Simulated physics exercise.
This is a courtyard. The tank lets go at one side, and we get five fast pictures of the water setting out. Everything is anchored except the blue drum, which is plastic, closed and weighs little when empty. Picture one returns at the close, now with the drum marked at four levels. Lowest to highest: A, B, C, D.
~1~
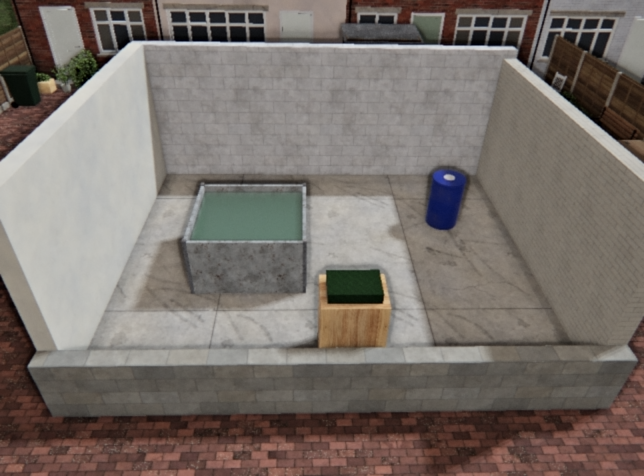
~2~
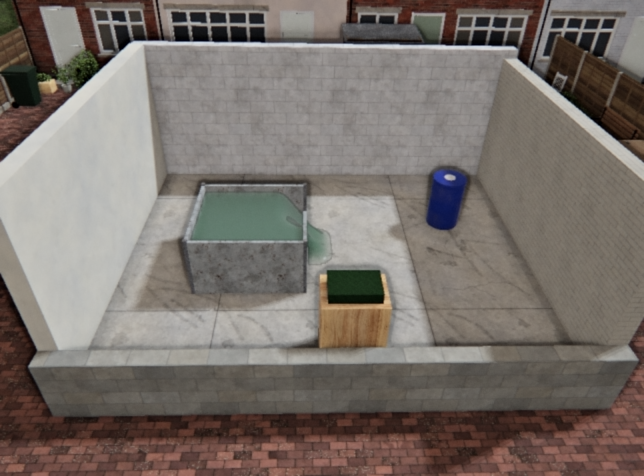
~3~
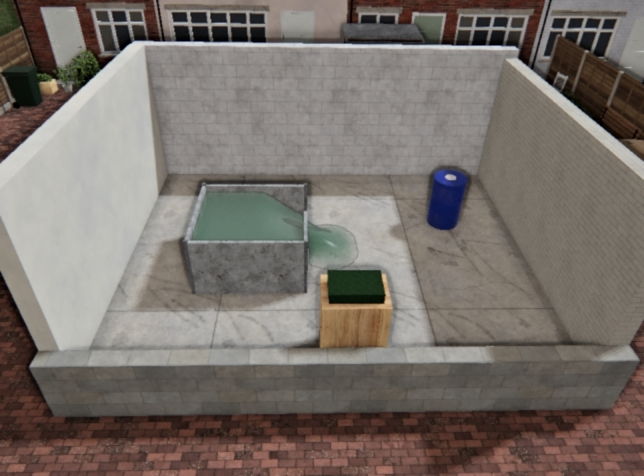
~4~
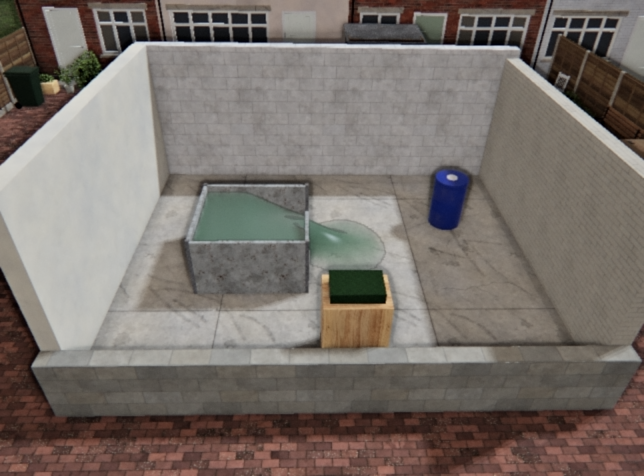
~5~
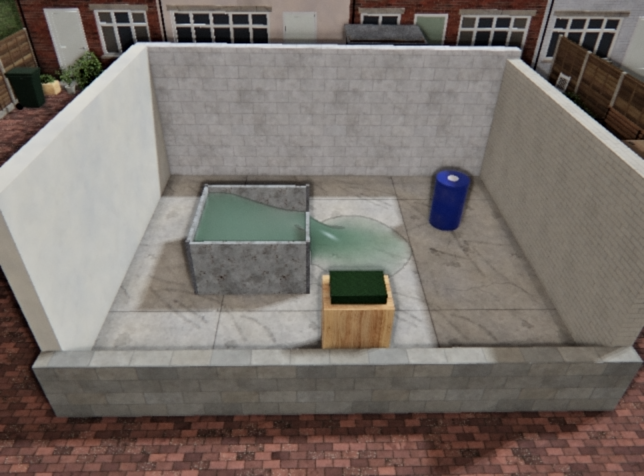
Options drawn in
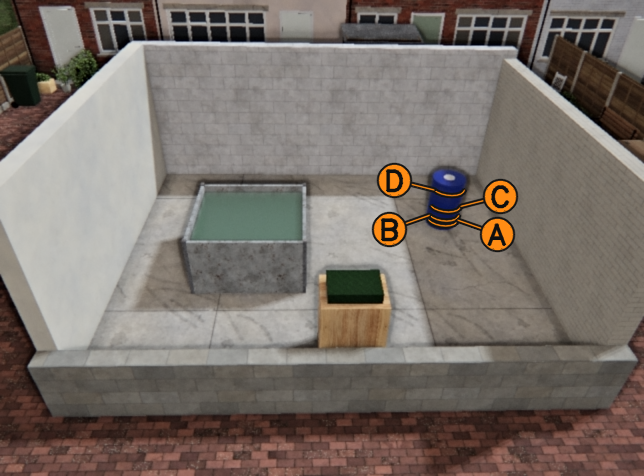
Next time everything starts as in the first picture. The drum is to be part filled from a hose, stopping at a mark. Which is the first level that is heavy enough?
Go for C.
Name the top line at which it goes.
That would be B.
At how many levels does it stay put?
Two.
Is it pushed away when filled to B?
Yes.
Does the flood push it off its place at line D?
No, that is safe.
In orange, A at (445, 225); B at (446, 221); C at (448, 212); D at (451, 195); from the bottom up A, B, C, D.
If A is chosen, it is pushed about 3 times its own width away.
If B is chosen, it is pushed about its own width away.
If C is chosen, it does not move.
If D is chosen, it does not move.
